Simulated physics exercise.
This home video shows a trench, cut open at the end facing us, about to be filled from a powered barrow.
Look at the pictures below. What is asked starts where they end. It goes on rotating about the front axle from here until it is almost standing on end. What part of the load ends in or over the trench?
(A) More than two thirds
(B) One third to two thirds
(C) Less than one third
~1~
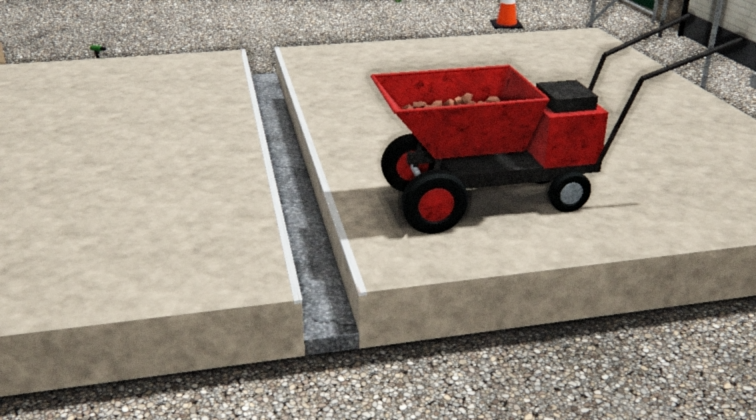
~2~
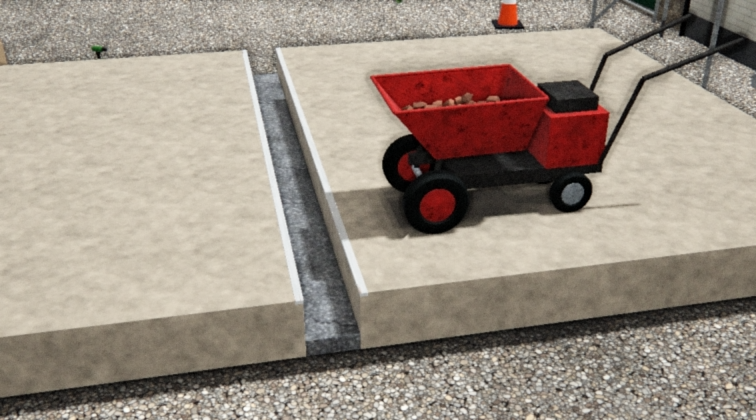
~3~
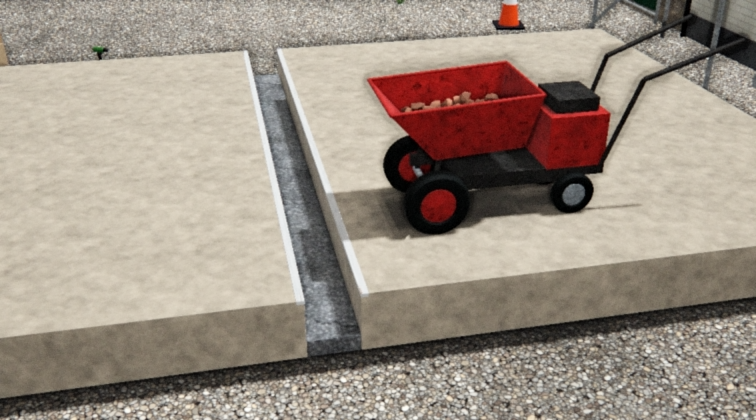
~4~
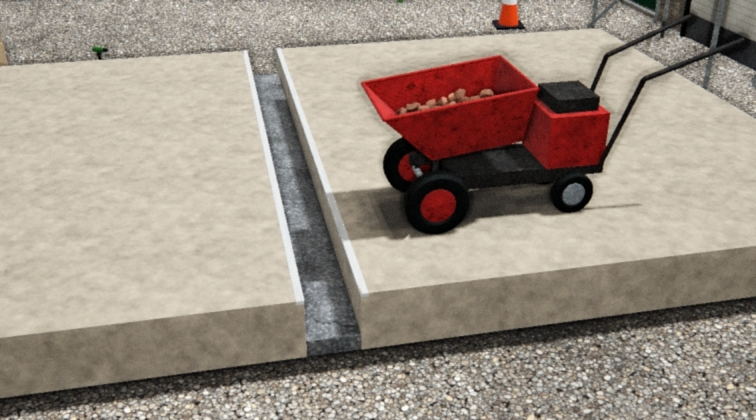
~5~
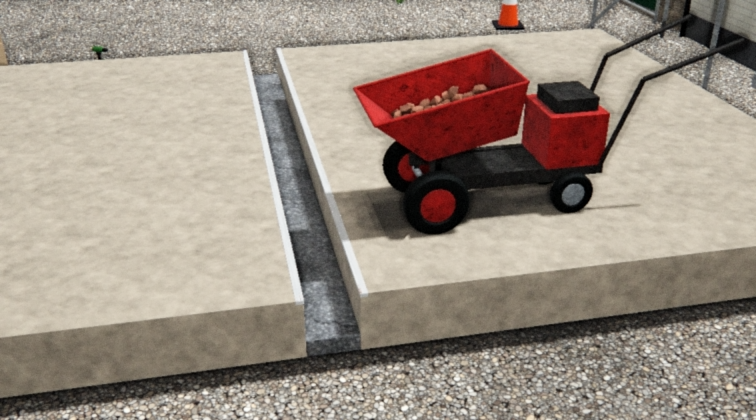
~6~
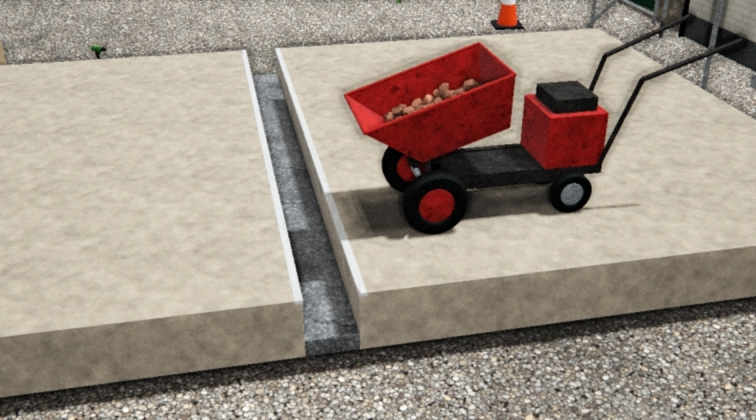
More than two thirds (A).
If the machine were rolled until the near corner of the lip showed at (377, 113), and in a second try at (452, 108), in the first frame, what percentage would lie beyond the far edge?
In order, close to 40 and 0 in a hundred.
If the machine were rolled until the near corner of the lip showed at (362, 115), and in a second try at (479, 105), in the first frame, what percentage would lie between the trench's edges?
About 10 per cent, then about 10 per cent.
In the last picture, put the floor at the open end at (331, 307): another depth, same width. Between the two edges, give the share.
60 %.
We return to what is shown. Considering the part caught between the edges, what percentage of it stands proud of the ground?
0 %, roughly.
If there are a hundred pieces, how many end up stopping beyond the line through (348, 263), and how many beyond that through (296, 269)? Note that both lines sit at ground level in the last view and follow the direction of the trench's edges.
In order: 100 percent, then 0 percent.
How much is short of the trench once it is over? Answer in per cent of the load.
Roughly 0 in a hundred.
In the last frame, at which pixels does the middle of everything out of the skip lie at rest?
Resting centre, last frame: Roughly (307, 247).
Just after the last frame, skip tipped steeply; every one in the skip.
A moment on, skip tipped right over; the larger part in the skip; about a tenth in or heaped over the trench.
Further on, skip tipped right over; just a few in the skip; almost all in or heaped over the trench; about a tenth beyond it.
When it is over, skip tipped right over; almost all in or heaped over the trench; about a tenth beyond it.
